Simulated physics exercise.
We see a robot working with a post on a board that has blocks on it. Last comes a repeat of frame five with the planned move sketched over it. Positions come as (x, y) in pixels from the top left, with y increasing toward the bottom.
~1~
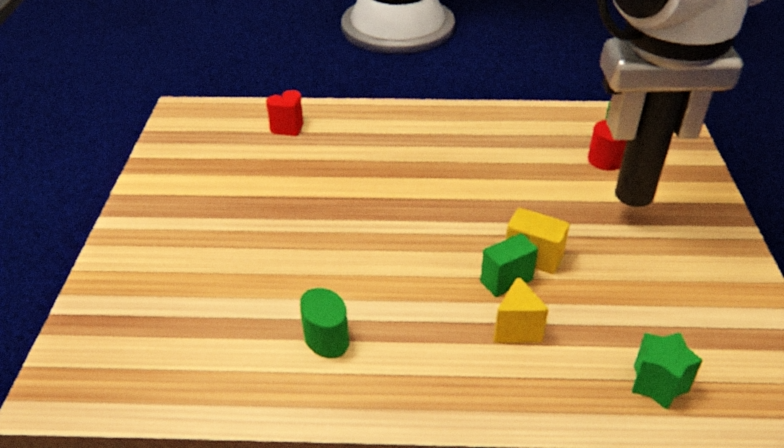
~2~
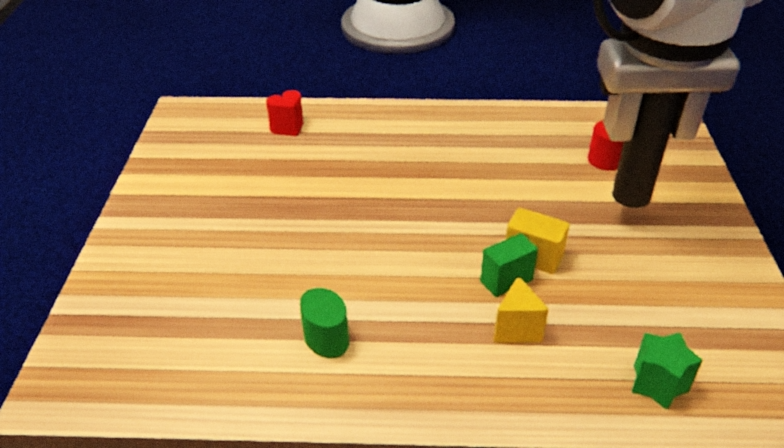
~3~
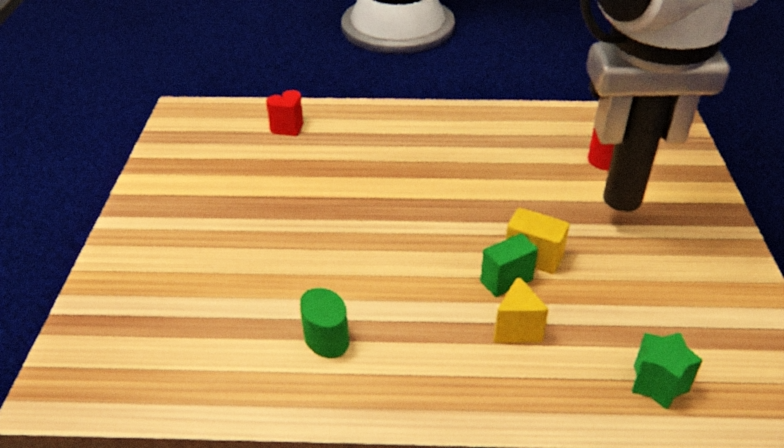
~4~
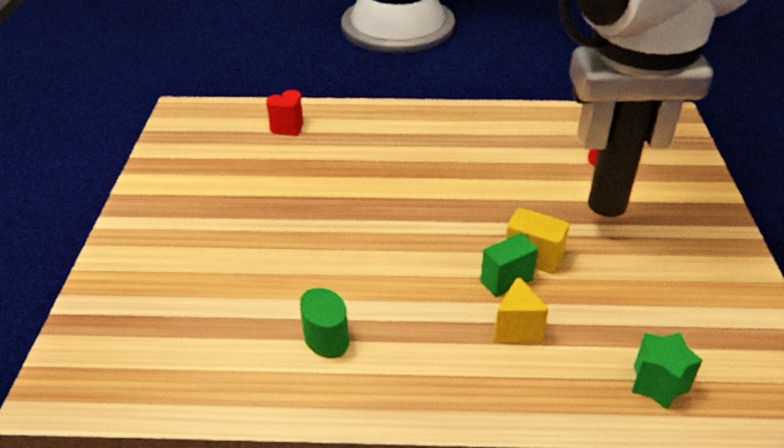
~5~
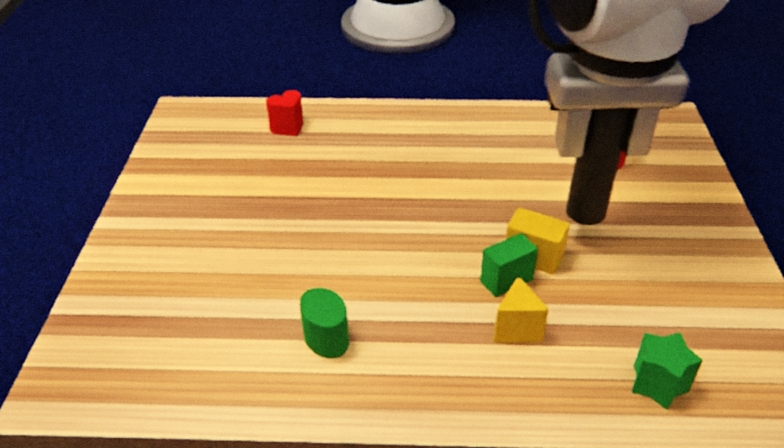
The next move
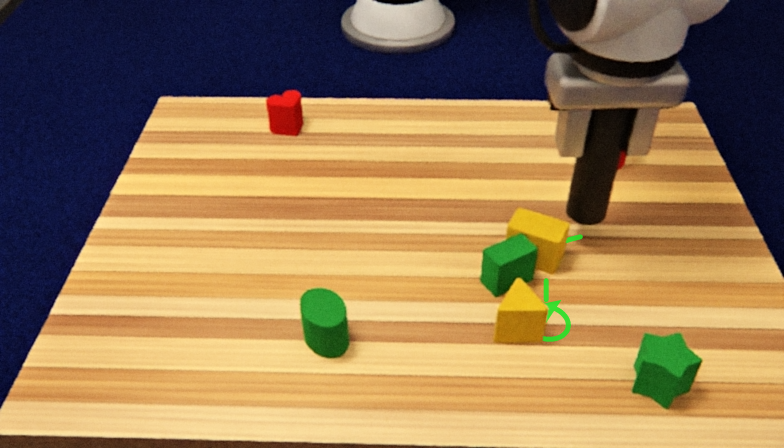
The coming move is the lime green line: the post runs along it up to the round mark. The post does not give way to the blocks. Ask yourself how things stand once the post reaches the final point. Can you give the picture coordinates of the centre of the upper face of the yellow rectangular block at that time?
So, by the moment the path ends, you'll find the top centre of the yellow rectangular block at (510, 263).
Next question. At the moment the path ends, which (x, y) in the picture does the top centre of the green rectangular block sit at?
It should be at (465, 267) by then.
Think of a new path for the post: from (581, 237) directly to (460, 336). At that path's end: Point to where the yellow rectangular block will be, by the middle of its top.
Near (434, 279).
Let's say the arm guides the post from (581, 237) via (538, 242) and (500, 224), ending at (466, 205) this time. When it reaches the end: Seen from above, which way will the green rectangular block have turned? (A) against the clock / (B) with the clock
The correct letter is A.
The line goes from (581, 237) via (548, 253) and (546, 286), ending at (546, 322).
On the path given first. One third of the way, post (552, 230); green rectangular block (495, 255); yellow rectangular block (524, 236), turned 30° clockwise.
Two thirds of the way, post (551, 262); green rectangular block (472, 267), turned 25° clockwise; yellow three-sided block (521, 301); yellow rectangular block (513, 259), turned 55° clockwise.
At the end, post (551, 298); green rectangular block (465, 267), turned 30° clockwise; yellow three-sided block (520, 305), turned 20° anticlockwise; yellow rectangular block (510, 263), turned 65° clockwise; green star block unmoved.
